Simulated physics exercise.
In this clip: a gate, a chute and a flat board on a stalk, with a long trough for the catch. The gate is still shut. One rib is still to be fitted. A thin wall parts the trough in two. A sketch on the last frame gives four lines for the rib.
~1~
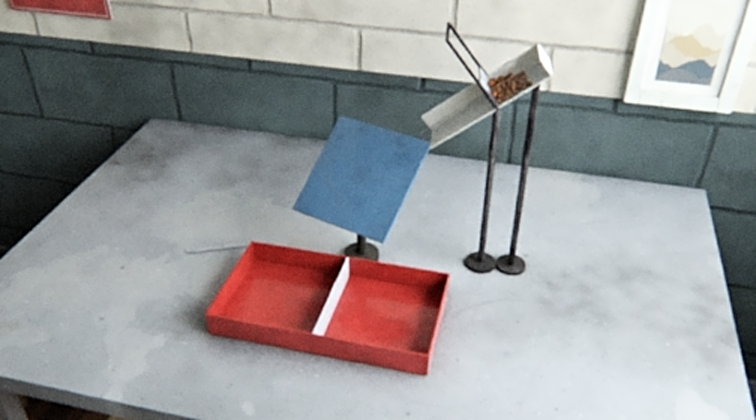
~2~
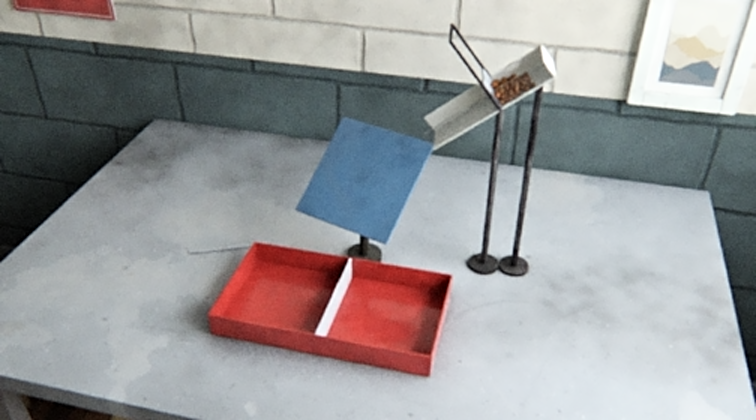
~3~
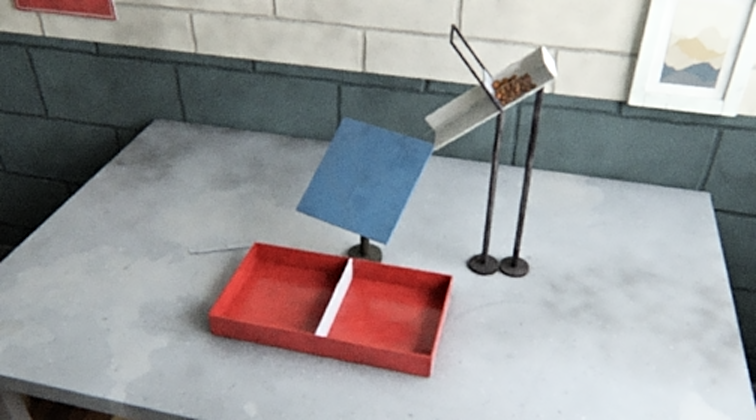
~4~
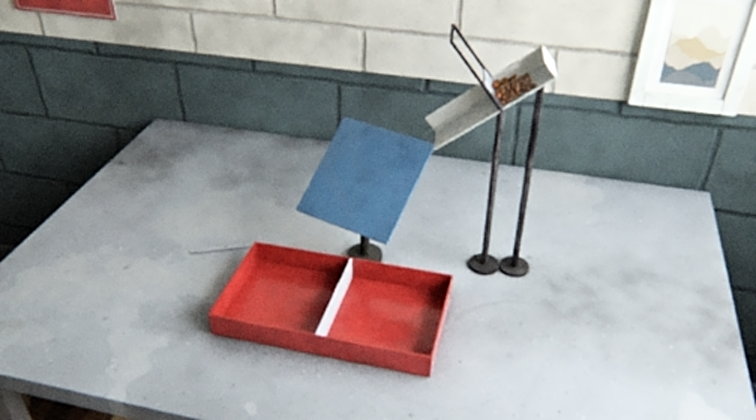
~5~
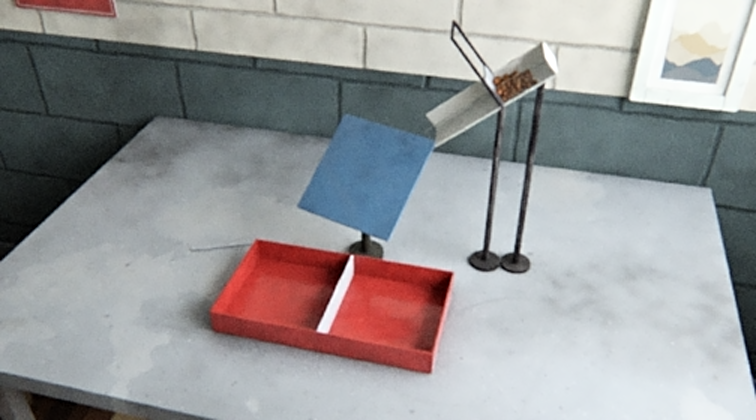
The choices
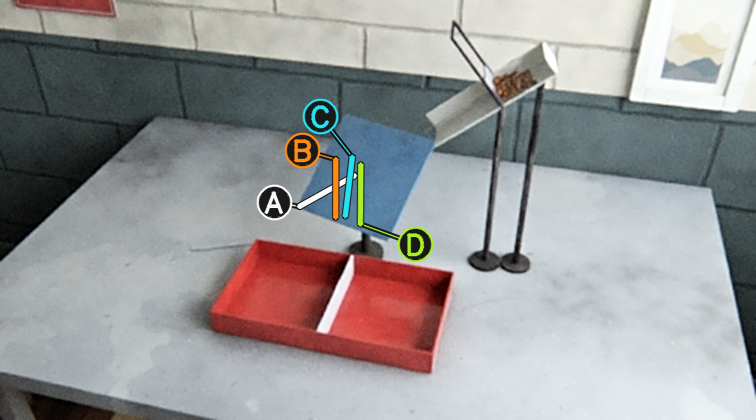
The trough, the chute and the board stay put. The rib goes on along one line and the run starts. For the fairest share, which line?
I would pick line C.
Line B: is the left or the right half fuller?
More lands on the left.
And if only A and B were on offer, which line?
It is B.
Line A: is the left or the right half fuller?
Left.
On the marked copy, line A from (354, 175) to (299, 206); line B from (335, 159) to (335, 217); line C from (352, 157) to (345, 215); line D from (360, 164) to (360, 223).
Choosing A, of what is caught, almost all in the left half, about a tenth in the right.
Choosing B, of what is caught, the larger part in the left half, roughly a quarter in the right.
Choosing C, of what is caught, roughly two thirds in the left half, roughly a third in the right.
Choosing D, of what is caught, about a tenth in the left half, the larger part in the right.
